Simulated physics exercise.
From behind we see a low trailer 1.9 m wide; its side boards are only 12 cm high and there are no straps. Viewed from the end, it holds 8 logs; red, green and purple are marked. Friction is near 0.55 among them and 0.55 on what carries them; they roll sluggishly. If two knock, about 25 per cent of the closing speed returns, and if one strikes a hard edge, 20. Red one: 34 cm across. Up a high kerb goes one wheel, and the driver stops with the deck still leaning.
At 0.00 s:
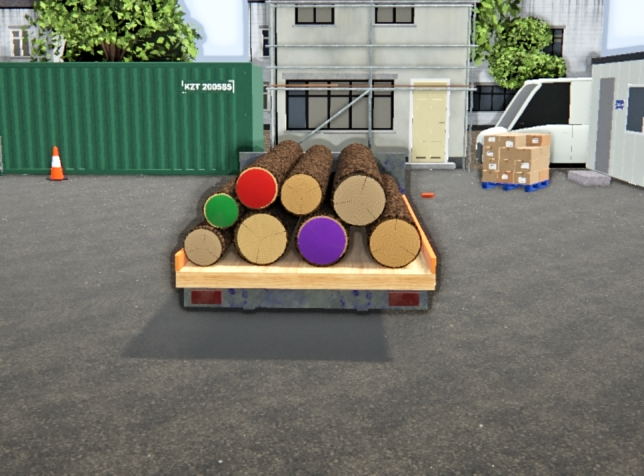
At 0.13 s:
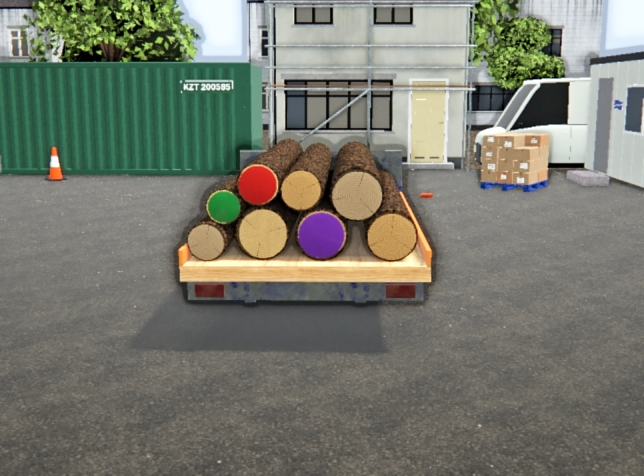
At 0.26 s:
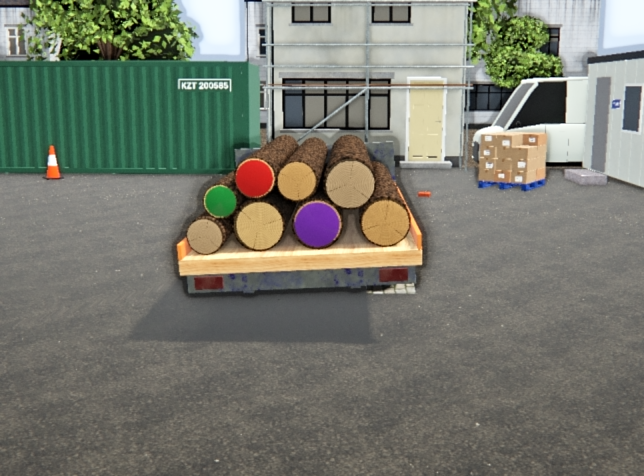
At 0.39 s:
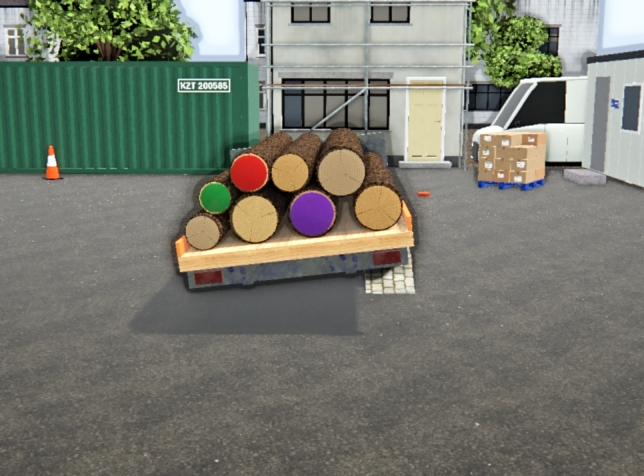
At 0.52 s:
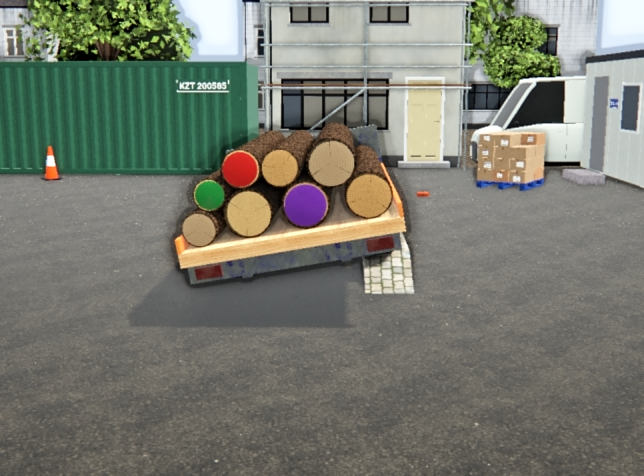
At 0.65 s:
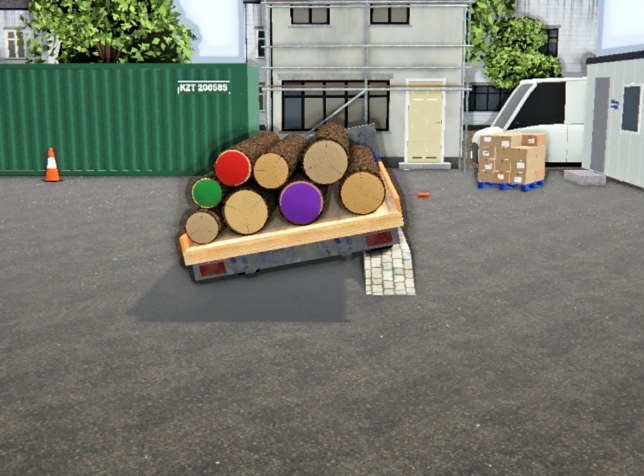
A low trailer stacked with logs, their ends including one red, one green and one purple, sits level in a paved yard, then its right side rises over a pale paved patch, leaving the deck sloping down to the left.
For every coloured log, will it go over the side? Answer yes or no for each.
Red - yes, green - yes, purple - no.
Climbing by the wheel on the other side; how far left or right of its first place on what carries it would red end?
Roughly 15 cm right.
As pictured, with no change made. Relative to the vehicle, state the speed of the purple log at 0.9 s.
The speed is close to 0.3 m/s.
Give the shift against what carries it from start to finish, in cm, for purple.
Purple shifts by 10.
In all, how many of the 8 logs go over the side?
2.
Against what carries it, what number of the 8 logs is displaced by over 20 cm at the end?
The number is 2.
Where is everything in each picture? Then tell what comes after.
Red at (256, 189), green at (221, 211), purple at (322, 241); 4 of the 8 make up the bottom layer, in the first frame.
Red at (258, 185), green at (224, 207), purple at (321, 235); the deck is level, in the second frame.
Red at (254, 179), green at (220, 202), purple at (317, 224); the deck slopes 3° down to the left, in the third frame.
Red at (249, 173), green at (215, 198), purple at (312, 214); the deck slopes 7° down to the left, in the fourth frame.
Red at (240, 170), green at (209, 196), purple at (306, 205); the deck slopes 10° down to the left, in the fifth frame.
Red at (233, 168), green at (207, 193), purple at (301, 203); the deck slopes 11° down to the left, in the sixth frame.
After 0.9 s, red is up on others, 40 cm from the left edge, rolling left; green is up on others, 10 cm from the left edge, rolling left; purple is on the deck, 90 cm from the right edge, rolling left; 0 gone from the deck.
After 1.2 s, red is up on others, 20 cm from the left edge, rolling left; green is dropping off the left side; no change for purple; 1 gone from the deck.
After 1.4 s, red is up on others, 10 cm from the left edge, rolling left; green is down on the left; no change for purple; 1 gone from the deck.
After 1.7 s, red is dropping off the left side; green is on the ground to the left; no change for purple; 2 gone from the deck.
At rest (2.9 s), red is down on the left; green is down on the left; purple is on the deck, 90 cm from the right edge; 2 gone from the deck.
